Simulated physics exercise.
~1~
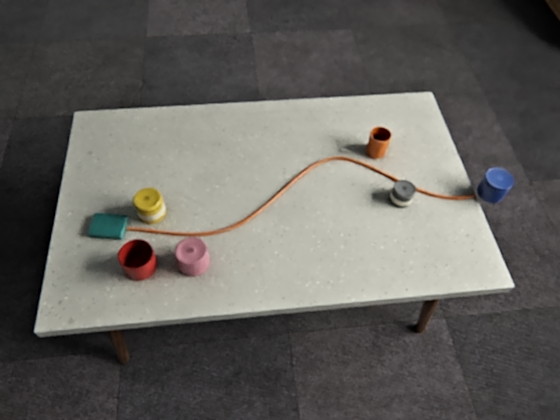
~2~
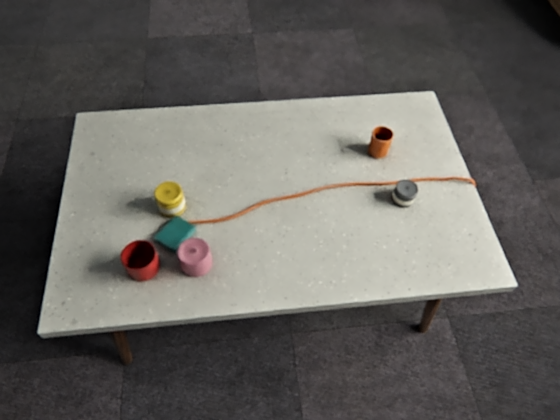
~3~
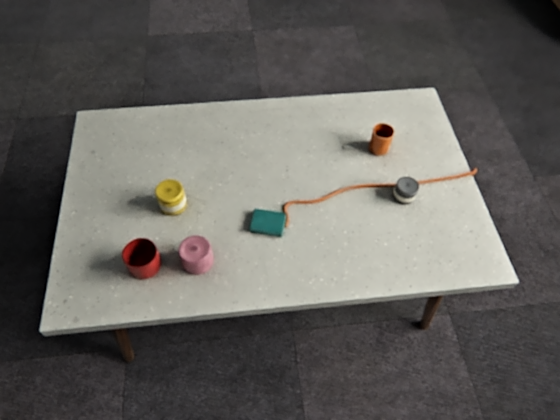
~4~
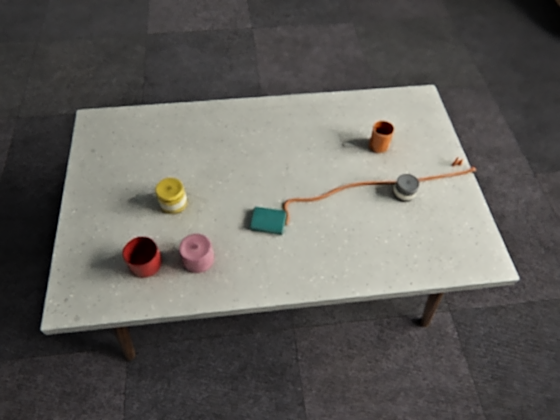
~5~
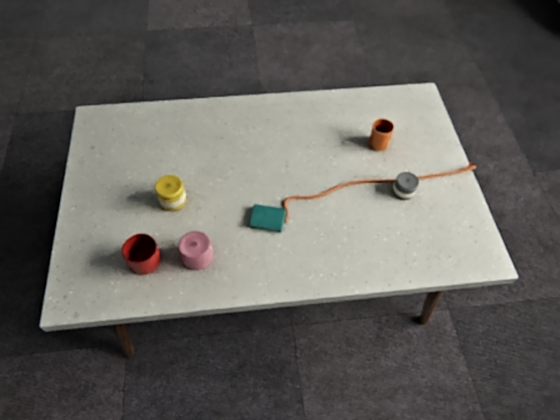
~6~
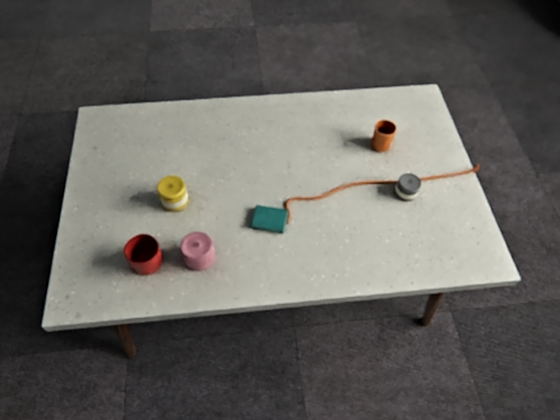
A pale, speckled table stands on a dark tiled floor, seen from above at an angle by a slightly swaying camera. An orange cable runs from a teal phone at the left to a blue speaker at the right edge, with a yellow tin, red mug and pink tub near the phone and an orange mug and grey tin farther right. The speaker drops out of sight past the edge, and the cable pulls the phone rightward, while the yellow tin shifts slightly right. The phone slides on to mid-table and stops. It rests there, the cable still reaching the right edge, the other items standing.
